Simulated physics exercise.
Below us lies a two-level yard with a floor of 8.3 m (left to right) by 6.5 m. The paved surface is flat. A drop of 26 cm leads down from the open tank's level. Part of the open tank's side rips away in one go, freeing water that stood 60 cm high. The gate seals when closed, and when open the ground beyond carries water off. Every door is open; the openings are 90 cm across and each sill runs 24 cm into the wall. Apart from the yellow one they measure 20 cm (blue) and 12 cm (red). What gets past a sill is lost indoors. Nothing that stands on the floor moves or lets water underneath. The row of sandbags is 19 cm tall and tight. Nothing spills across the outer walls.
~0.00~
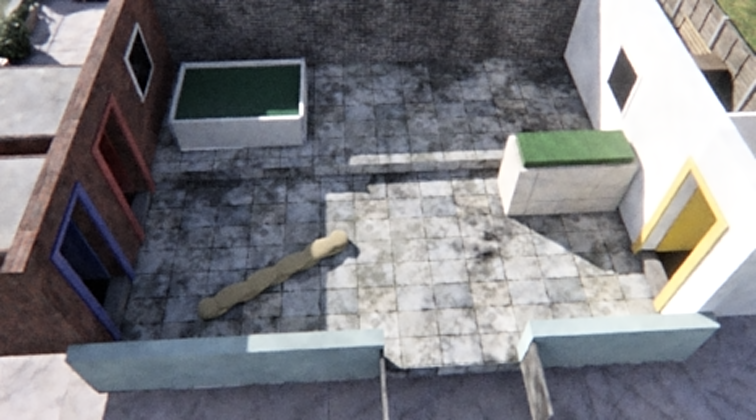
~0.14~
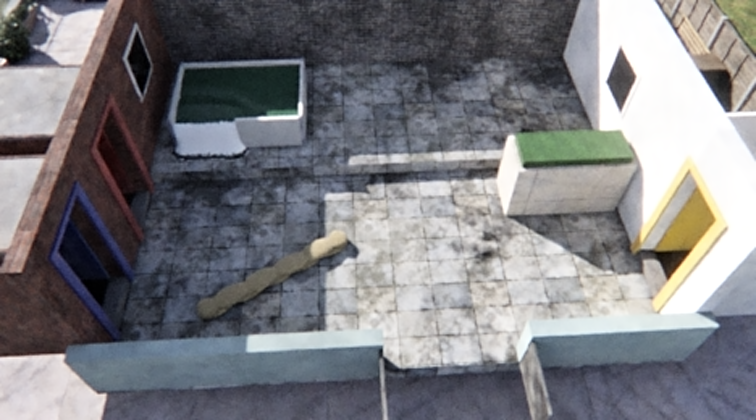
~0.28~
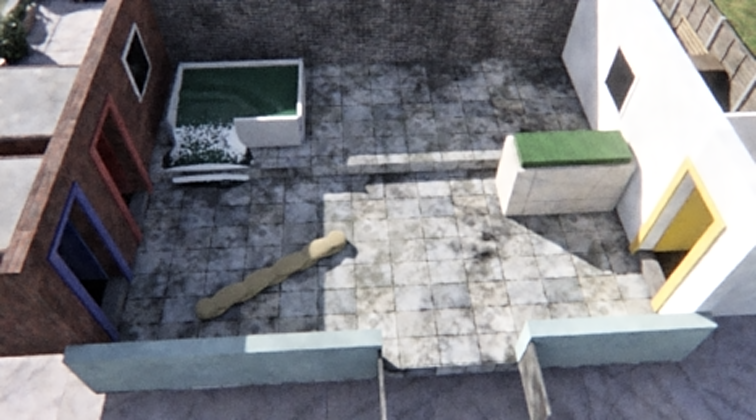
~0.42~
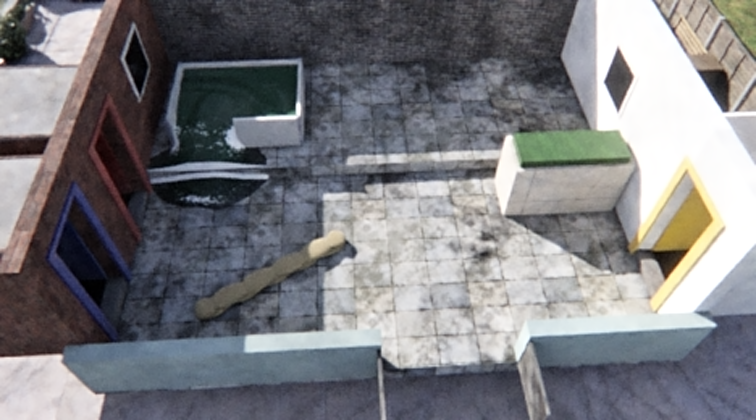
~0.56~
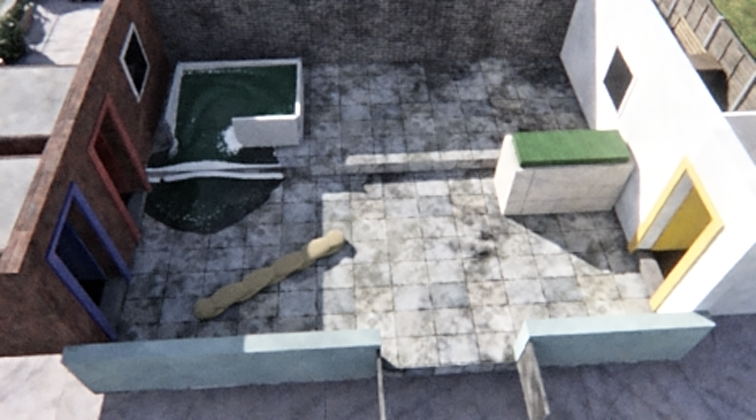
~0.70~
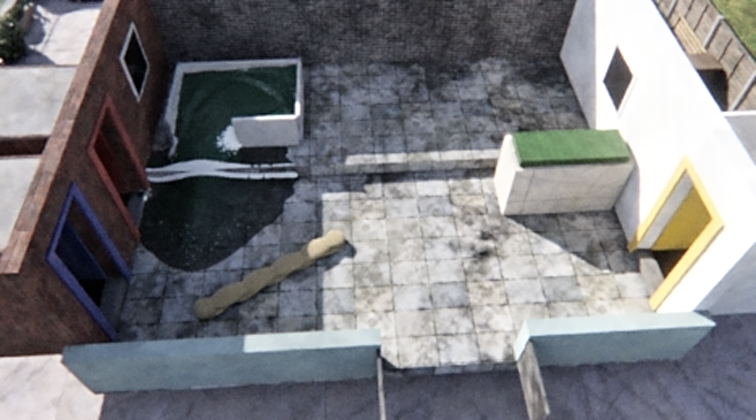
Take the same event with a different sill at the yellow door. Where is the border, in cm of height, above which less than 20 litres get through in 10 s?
It would have to be roughly 6 cm high.
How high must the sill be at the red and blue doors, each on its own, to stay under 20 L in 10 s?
About 14.5 cm at red and 21 cm at blue.
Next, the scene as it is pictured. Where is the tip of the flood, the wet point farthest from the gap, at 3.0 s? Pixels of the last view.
At about (381, 353).
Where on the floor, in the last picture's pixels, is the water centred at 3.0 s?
At about (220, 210).
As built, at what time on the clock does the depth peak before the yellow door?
Near 6.0 s.
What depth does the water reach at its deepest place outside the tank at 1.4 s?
About 31 cm.
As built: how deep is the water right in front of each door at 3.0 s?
In cm: Blue 24, red 14, yellow 0.
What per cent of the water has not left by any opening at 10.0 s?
Roughly 96 in a hundred.
After 1.4 s water covers 15 % of the floor, deepest (31 cm) near (191, 155); it has not reached the yellow door.
After 3.0 s water covers 25 % of the floor, deepest (35 cm) near (156, 311); it has not reached the yellow door.
After 10.0 s water covers 55 % of the floor, deepest (15 cm) near (589, 169); 7 cm at the yellow door, 0 litres in over its 15 cm sill.
At the yellow door as built, the water arrived by 5.4 s and peaked near 10 cm at 6.0 s.
Run again over the same 10 s with other heights there, 30 litres in over 5 cm, 13 litres over 6.5 cm. The limit of 20 litres is kept from about 6 cm up.
